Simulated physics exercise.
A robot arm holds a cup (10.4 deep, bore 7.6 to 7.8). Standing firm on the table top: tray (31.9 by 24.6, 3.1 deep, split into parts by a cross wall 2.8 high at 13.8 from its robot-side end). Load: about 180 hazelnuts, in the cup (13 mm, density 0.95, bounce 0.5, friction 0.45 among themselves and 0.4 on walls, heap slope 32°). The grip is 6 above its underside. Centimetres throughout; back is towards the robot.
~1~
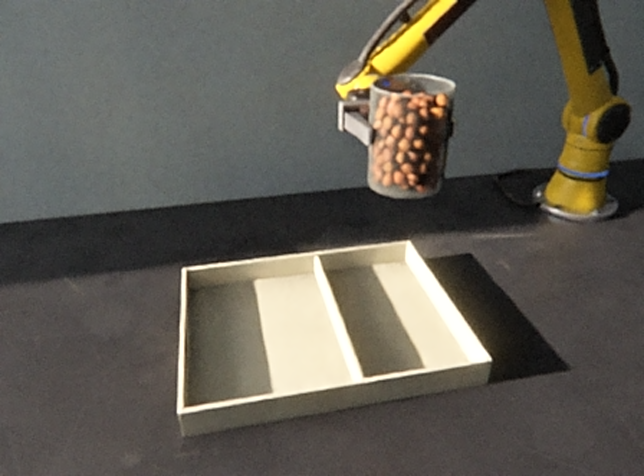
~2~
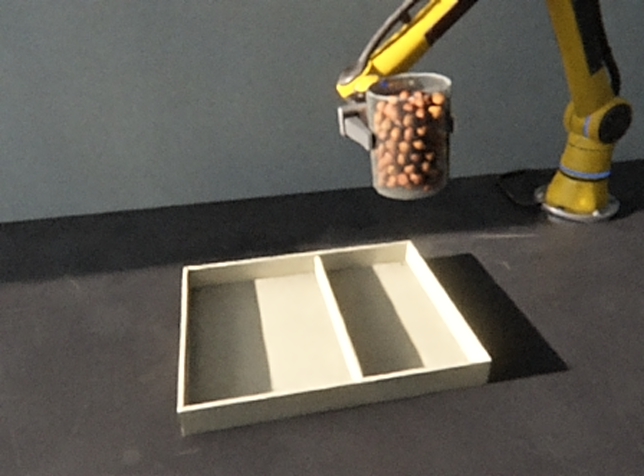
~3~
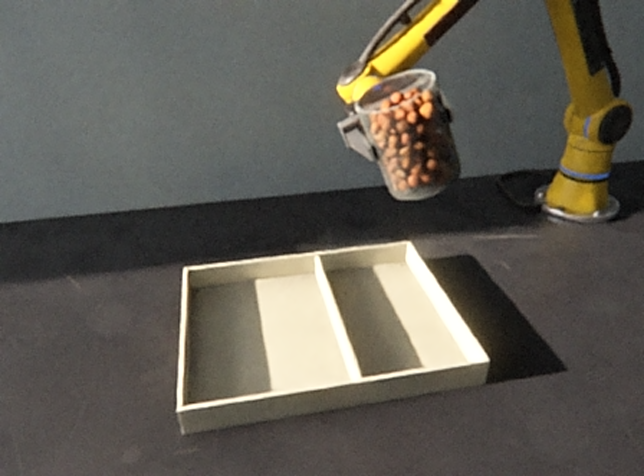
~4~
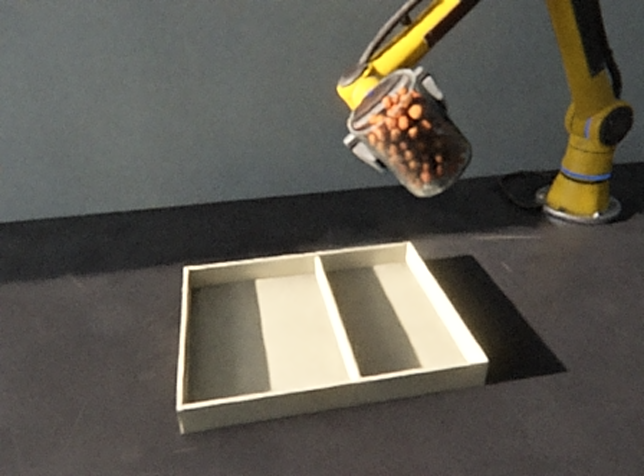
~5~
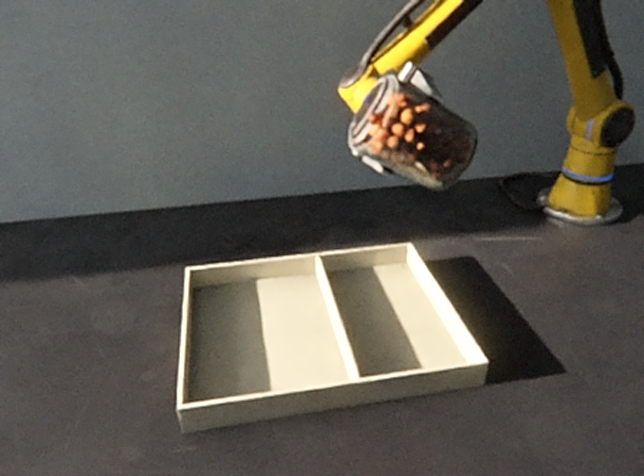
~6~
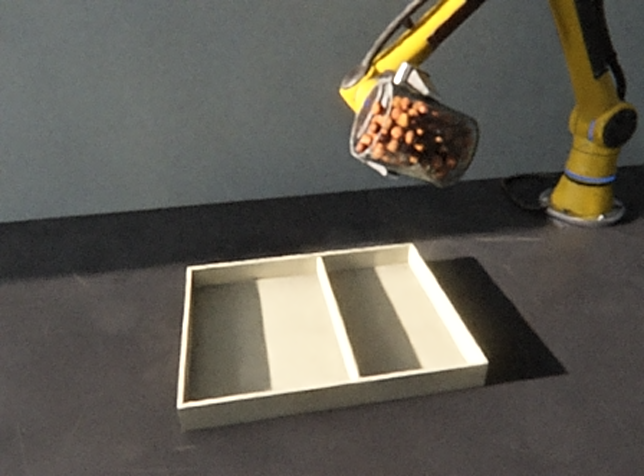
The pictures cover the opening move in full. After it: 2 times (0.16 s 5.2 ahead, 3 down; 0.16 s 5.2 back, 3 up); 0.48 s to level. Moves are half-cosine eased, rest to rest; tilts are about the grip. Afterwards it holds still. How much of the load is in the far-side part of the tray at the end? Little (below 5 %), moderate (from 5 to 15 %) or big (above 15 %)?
Answer: Moderate; from 5 to 15 % of the hazelnuts finish in the far-side part of the tray.
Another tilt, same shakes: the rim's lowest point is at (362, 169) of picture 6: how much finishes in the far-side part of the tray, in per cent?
Some 45 per cent.
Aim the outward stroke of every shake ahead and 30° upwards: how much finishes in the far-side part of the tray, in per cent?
About 35 per cent.
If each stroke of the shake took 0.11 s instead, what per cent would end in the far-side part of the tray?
In that case some 20 per cent.
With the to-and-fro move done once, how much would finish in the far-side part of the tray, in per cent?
It would be near 5 per cent.
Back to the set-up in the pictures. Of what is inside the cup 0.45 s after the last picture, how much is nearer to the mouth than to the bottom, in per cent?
Some 40 per cent.
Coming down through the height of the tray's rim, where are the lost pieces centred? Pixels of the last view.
Near (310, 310).
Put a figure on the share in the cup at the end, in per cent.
Roughly 90 per cent.
Then, 0.45 s after the last picture, tilted 65° forward, highest piece 25 above the table; 171 in the cup, 9 in the far-side part, 4 in flight or on a rim.
Then, 0.90 s after the last picture, tilted 29° forward, highest piece 28 above the table; 163 in the cup, 16 in the far-side part, 4 in the robot-side part, 1 in flight or on a rim.
Then, 1.32 s after the last picture, level, highest piece 30 above the table; 163 in the cup, 17 in the far-side part, 4 in the robot-side part.
Then, 2.37 s after the last picture, level, highest piece 30 above the table; 163 in the cup, 17 in the far-side part, 4 in the robot-side part.
Final count, 163 in the cup, 17 in the far-side part, 4 in the robot-side part. That is 9 % in the far-side part of the tray.
